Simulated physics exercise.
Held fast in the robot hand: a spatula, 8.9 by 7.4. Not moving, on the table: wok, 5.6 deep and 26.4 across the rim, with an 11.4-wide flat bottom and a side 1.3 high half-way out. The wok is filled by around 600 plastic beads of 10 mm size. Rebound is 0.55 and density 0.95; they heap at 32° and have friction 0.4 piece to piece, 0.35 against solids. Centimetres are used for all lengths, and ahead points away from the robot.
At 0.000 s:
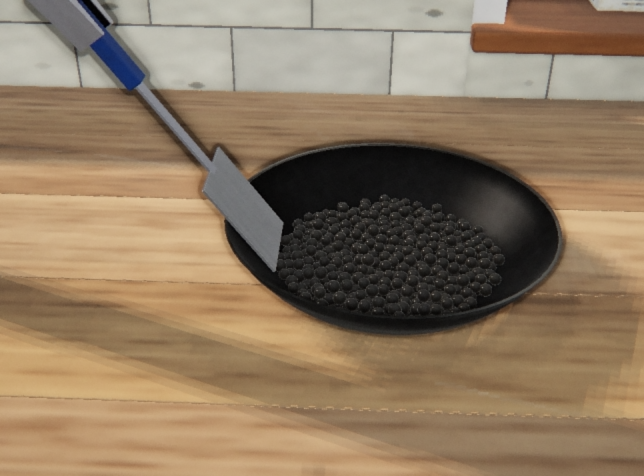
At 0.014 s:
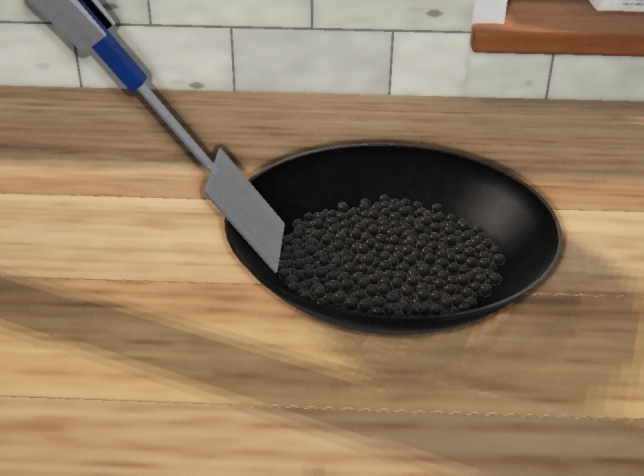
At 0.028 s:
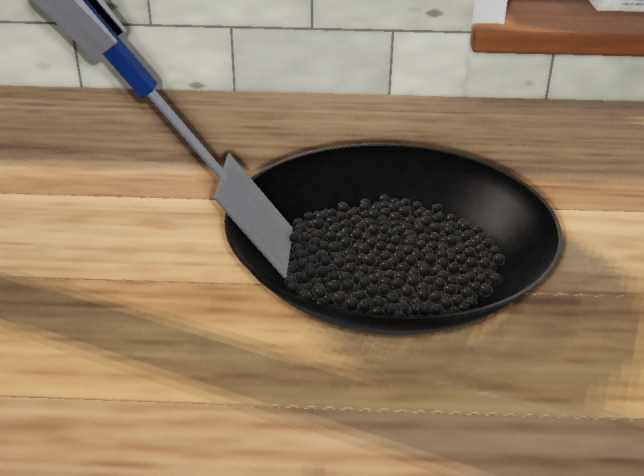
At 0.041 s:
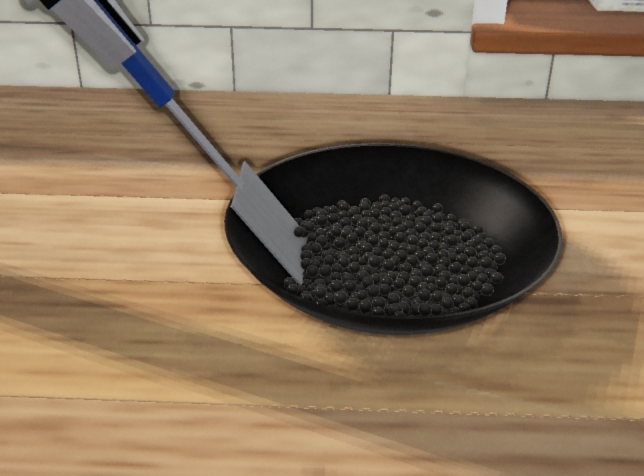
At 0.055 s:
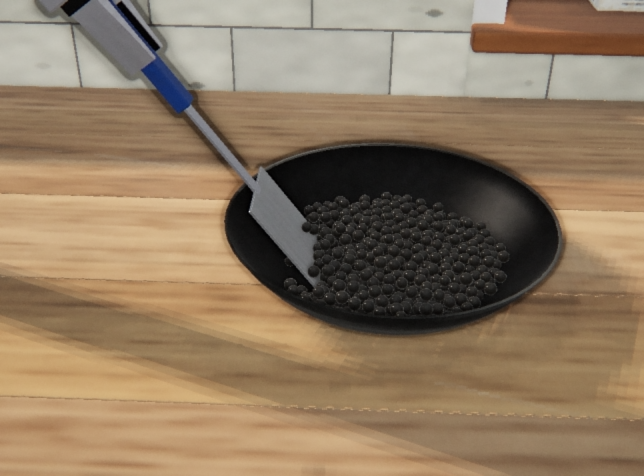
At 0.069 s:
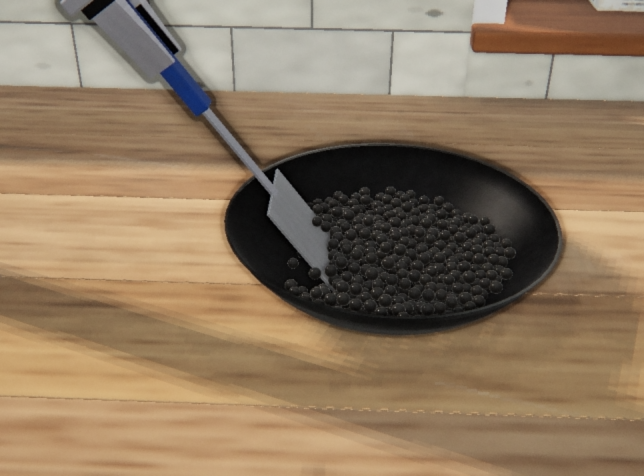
A black wok holding a heap of small black beads sits on a light wooden table before a pale tiled wall, seen from slightly above. A grey spatula with a blue section on its handle slants in from the upper left, its blade inside the wok's left side. After barely moving at first, the spatula slides rightward, pushing the beads slightly right, while the wok and camera stay still.
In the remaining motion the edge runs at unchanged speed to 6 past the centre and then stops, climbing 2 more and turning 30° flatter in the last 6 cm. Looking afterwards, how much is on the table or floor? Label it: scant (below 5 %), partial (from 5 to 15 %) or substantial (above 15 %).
Scant (below 5 %).
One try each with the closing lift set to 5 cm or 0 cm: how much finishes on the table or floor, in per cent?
Result: Approx. 10 % and 0 %, one try each.
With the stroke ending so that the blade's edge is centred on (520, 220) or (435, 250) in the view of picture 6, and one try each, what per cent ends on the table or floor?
Around 30 per cent for the first try and 0 per cent for the second.
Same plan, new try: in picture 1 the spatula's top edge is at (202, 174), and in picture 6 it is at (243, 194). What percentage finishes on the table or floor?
Close to 0 in a hundred.
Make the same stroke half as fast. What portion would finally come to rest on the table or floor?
About 0 in a hundred.
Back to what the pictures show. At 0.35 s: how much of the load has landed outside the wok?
Around 0 percent.
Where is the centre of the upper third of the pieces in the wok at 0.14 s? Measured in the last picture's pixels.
It is centred at roughly (437, 242).
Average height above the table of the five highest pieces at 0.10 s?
They are near 5 cm up.
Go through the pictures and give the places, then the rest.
Spatula top edge at (211, 168), sloping 54°; upper third of the load around (386, 253), from x 280 to 500, top at y 200; 601 in the wok, in the first frame.
Spatula top edge at (212, 169), sloping 54°; upper third of the load around (385, 253), from x 280 to 500, top at y 200, in the second frame.
Spatula top edge at (222, 175), sloping 54°; upper third of the load around (386, 252), from x 285 to 500, top at y 200, in the third frame.
Spatula top edge at (238, 183), sloping 54°; upper third of the load around (385, 251), from x 285 to 500, top at y 200, in the fourth frame.
Spatula top edge at (255, 188), sloping 54°; upper third of the load around (388, 249), from x 290 to 505, top at y 195, in the fifth frame.
Spatula top edge at (273, 191), sloping 54°; upper third of the load around (392, 244), from x 290 to 510, top at y 190; 601 in the wok, in the sixth frame.
By 0.10 s, sloping 54°, highest piece 6 above the table; 601 in the wok.
By 0.14 s, sloping 42°, highest piece 6 above the table; 601 in the wok.
By 0.35 s, sloping 24°, highest piece 6 above the table; 594 in the wok, 5 on the table or floor, 2 on the blade or in flight.
By 1.40 s, sloping 24°, highest piece 6 above the table; 594 in the wok, 7 on the table or floor.
Final count, 594 in the wok, 7 on the table or floor. That is 1 % on the table or floor.
